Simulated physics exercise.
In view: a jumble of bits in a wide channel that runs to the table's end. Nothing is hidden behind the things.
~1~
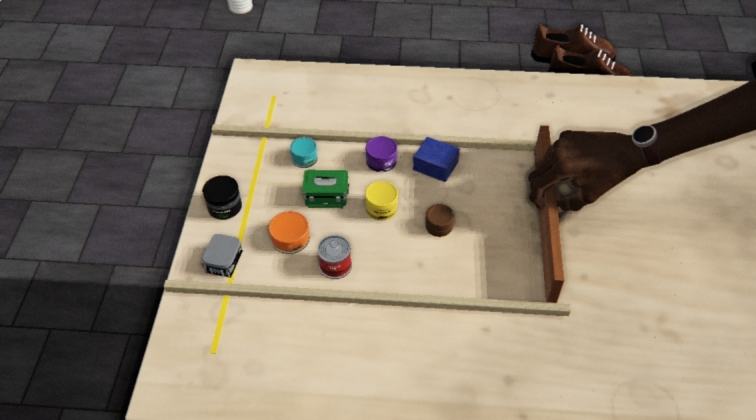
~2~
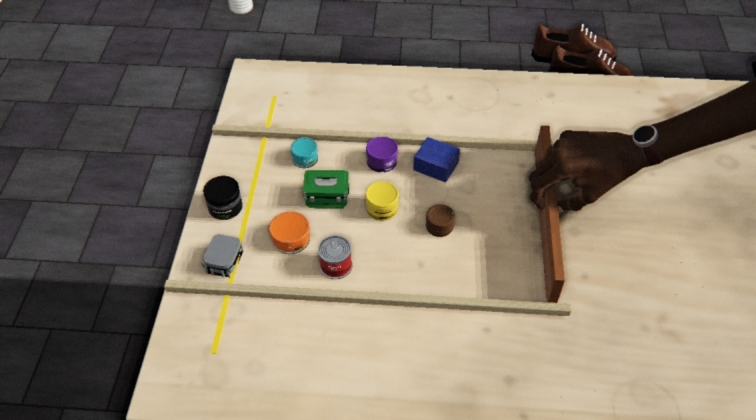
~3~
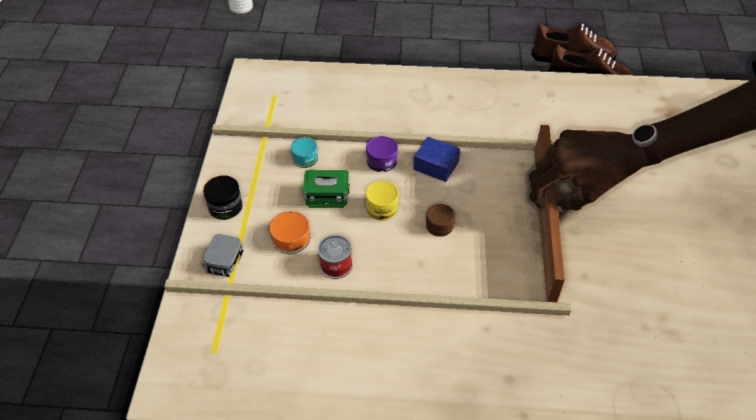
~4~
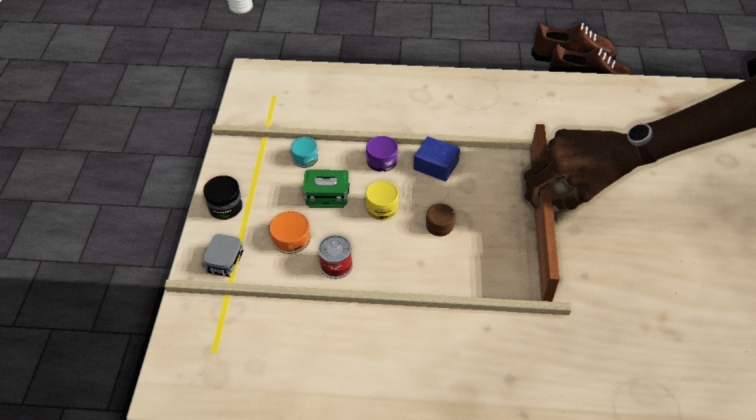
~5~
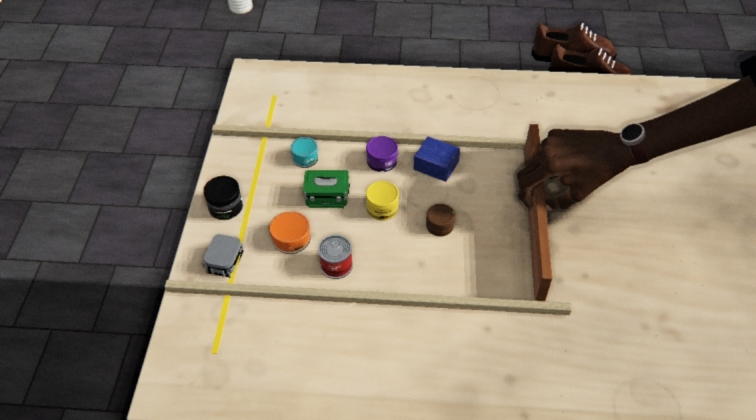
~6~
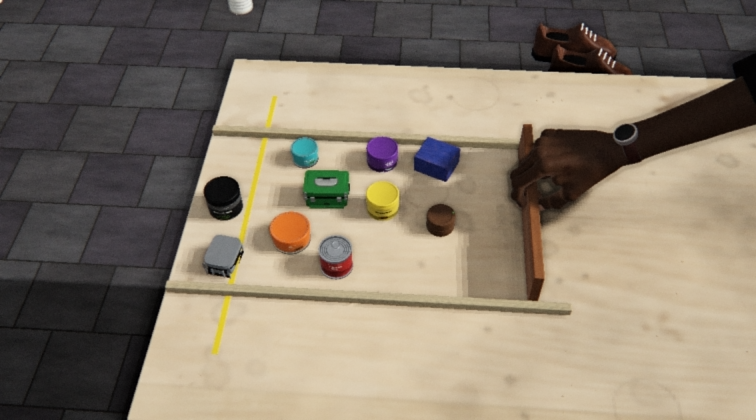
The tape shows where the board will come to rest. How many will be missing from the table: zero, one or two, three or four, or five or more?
Here the number that fall off is one or two.
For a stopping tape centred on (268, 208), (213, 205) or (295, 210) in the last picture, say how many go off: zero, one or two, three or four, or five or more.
One after another: Just one or two; five or over; not one.
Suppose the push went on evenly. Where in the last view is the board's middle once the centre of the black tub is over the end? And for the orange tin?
For the black tub at (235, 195), for the orange tin at (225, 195).
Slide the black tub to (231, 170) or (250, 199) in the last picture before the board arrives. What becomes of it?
In turn it tumbles off; survives.
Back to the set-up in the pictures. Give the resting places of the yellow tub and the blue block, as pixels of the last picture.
The yellow tub stops around (236, 185); the blue block around (241, 155).
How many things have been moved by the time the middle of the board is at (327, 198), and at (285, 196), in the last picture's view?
By then 8, and 9.
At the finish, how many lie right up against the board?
It touches 4.
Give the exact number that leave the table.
Fallen: 1.
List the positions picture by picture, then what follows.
Black tub (223, 198); grey case (223, 256); turquoise pot (304, 153); board (548, 210); tape (248, 207), in the first picture.
Grey case (223, 256); purple tub (382, 155), in the second picture.
Turquoise pot (305, 152); green case (327, 189), in the third picture.
Black tub (223, 198); orange tin (290, 232), in the fourth picture.
Grey case (224, 256); red pot (336, 257), in the fifth picture.
Black tub (224, 198); grey case (224, 257); turquoise pot (305, 153); board (530, 208); tape (249, 207), in the sixth picture.
Soon after, none off yet; black tub at rest near (224, 198); grey case at rest near (224, 257); turquoise pot at rest near (305, 153).
Then, none off yet; black tub at rest near (224, 198); grey case at rest near (224, 257); turquoise pot moved well along near (261, 150).
At rest, the number that fall off is one or two; fallen, turquoise pot.
